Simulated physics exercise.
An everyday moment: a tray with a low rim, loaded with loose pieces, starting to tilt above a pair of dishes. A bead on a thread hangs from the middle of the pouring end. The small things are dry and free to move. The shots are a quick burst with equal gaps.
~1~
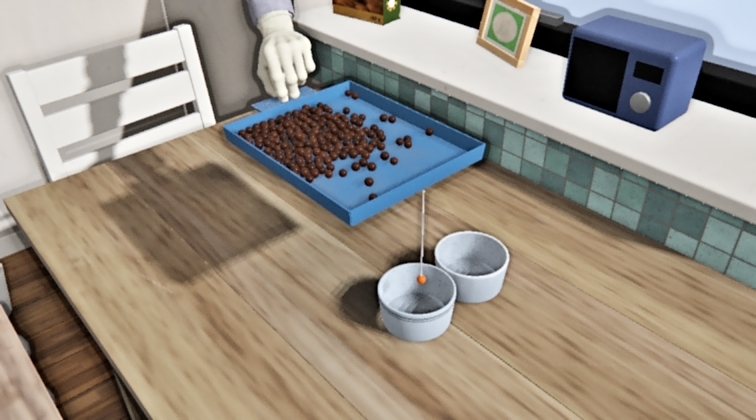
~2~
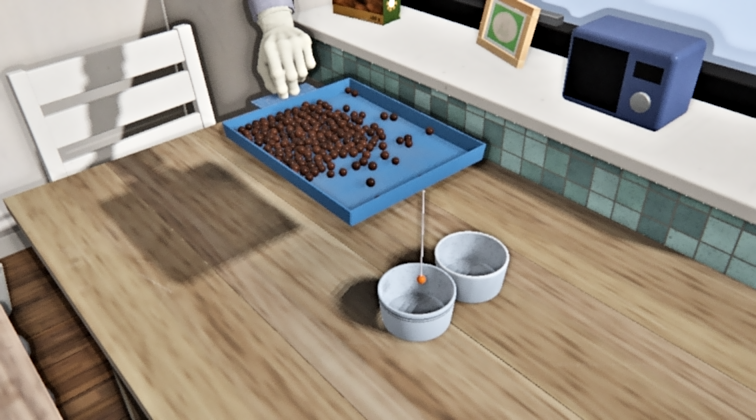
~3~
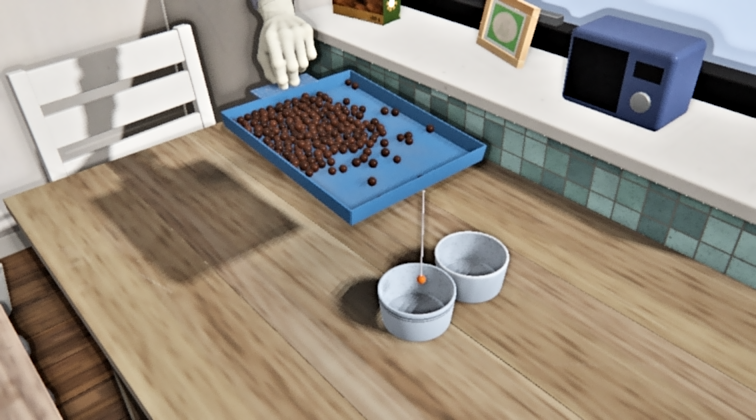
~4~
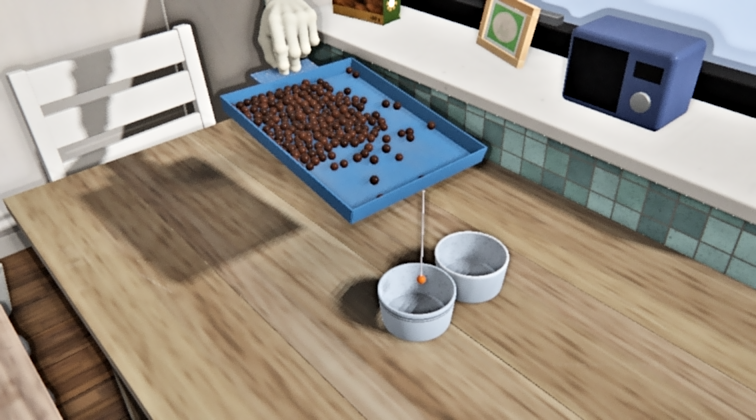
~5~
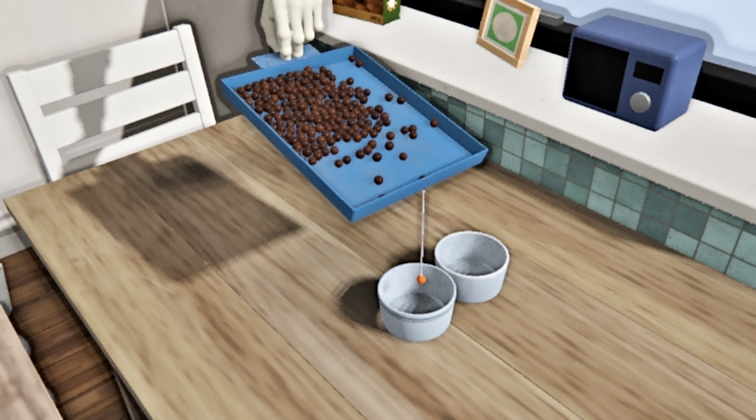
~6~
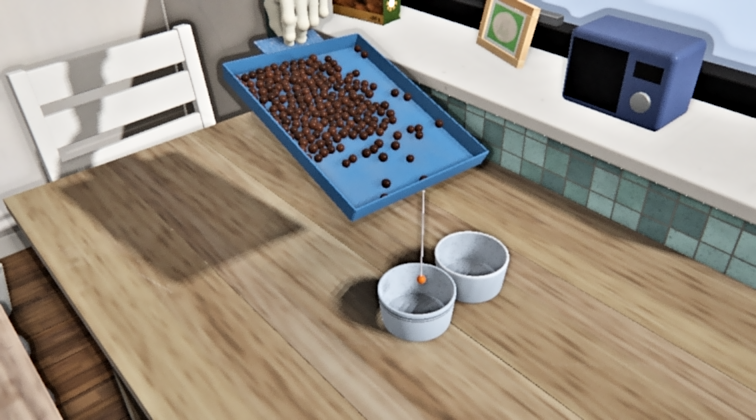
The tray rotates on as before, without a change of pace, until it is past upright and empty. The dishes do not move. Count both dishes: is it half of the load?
Together they catch less than half.
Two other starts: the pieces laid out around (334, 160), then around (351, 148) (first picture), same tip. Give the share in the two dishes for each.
In turn 10 and 20 in a hundred.
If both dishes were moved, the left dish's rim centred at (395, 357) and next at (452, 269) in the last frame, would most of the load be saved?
One: Below a half. Two: Not half.
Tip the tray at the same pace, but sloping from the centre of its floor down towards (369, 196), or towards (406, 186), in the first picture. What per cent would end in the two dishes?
About 0 and 0 per cent.
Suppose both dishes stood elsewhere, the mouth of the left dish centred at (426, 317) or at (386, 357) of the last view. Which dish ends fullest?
The first try: The right dish. The second: Right.
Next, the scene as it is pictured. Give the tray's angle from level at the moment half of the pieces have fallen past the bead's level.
Near 105 degrees.
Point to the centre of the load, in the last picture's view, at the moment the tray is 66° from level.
Around (443, 164).
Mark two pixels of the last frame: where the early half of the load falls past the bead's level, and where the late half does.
Early half (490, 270), late half (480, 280).
Just after the last frame, tray tipped steeply; the larger part on the tray; about a tenth outside both; roughly a quarter in the air.
A moment on, tray tipped past a quarter turn; roughly a quarter on the tray; just a few in the left dish; about a tenth in the right dish; roughly a third outside both; roughly a third in the air.
Further on, tray tipped past a quarter turn; about a tenth in the right dish; the larger part outside both.
When it is over, tray tipped past a quarter turn; not one in the left dish; about a tenth in the right dish; the larger part outside both.
